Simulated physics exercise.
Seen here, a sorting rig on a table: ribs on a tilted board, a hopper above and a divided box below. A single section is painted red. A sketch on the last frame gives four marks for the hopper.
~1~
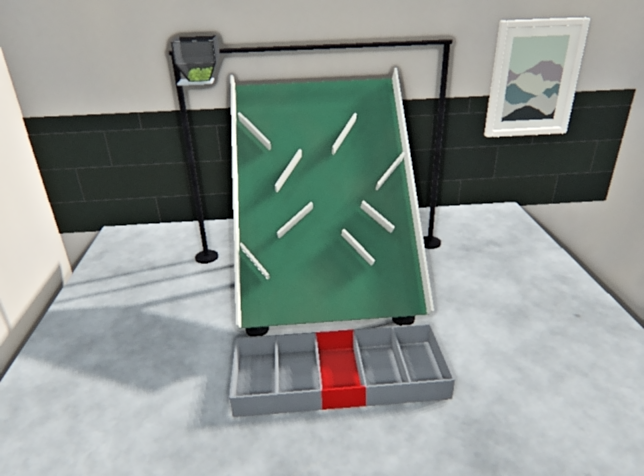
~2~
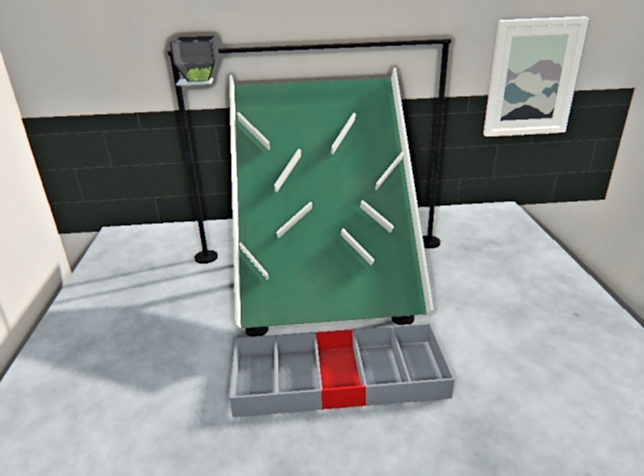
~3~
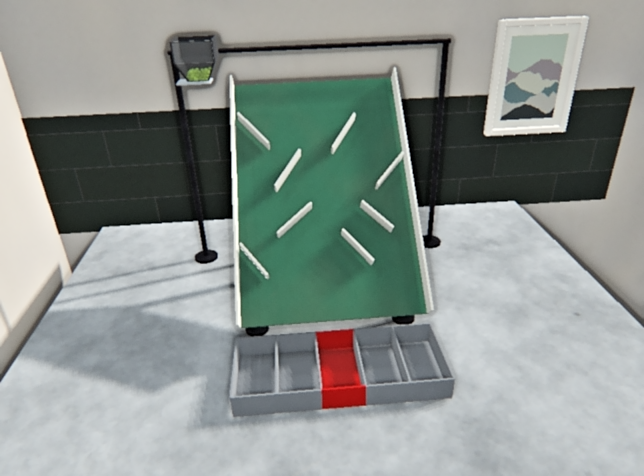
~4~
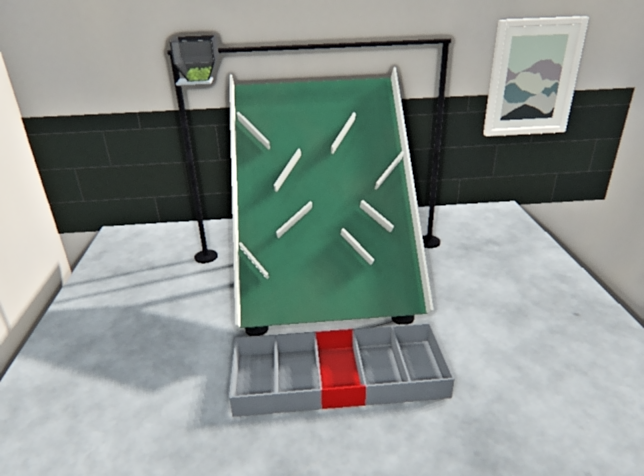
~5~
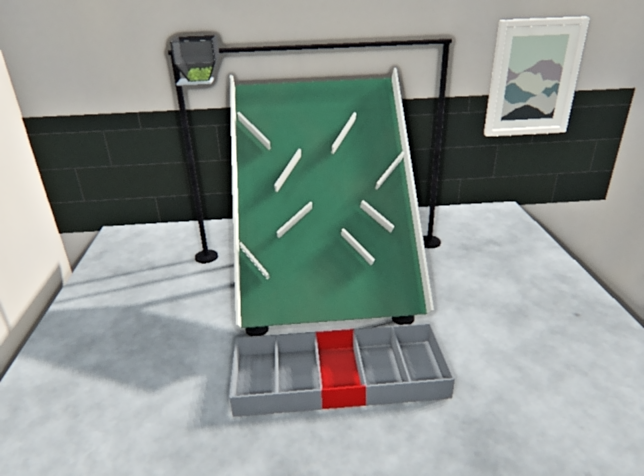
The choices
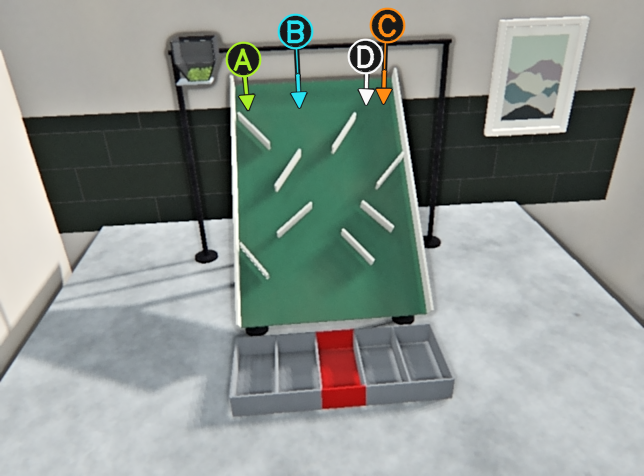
On a pale tabletop, a small hopper of green peas sitting above a tilted green board and divided box, nothing visibly moving.
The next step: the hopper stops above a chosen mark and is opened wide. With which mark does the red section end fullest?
B beats the others.
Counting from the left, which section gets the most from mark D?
The fifth from the left.
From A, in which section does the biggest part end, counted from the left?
It is the second one.
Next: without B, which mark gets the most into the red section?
Here it is mark A.
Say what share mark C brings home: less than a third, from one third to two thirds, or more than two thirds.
Less than a third.
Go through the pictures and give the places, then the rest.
Hopper at (200, 73), dried peas, door shut, in the first picture.
Ribs (238, 113) to (269, 143), (333, 147) to (355, 113), (275, 186) to (300, 149), in the second picture.
Ribs (378, 183) to (403, 152), (277, 233) to (311, 202), (362, 201) to (393, 227), in the third picture.
Ribs (240, 243) to (267, 275), (343, 229) to (373, 260), in the fourth picture.
Red section at (344, 396), number 3 of 5 from the left, in the fifth picture.
On the marked copy, mark A meets the board at (247, 104); mark B meets the board at (299, 102); mark C meets the board at (383, 98); mark D meets the board at (366, 99).
For mark A, about a quarter in the red section, about two thirds in other sections, a small part held on the board.
For mark B, about half in the red section, about half in other sections.
For mark C, a stray few in the red section, most in other sections, a small part held on the board, a small part outside the box.
For mark D, a small part in the red section, most in other sections, a small part held on the board.
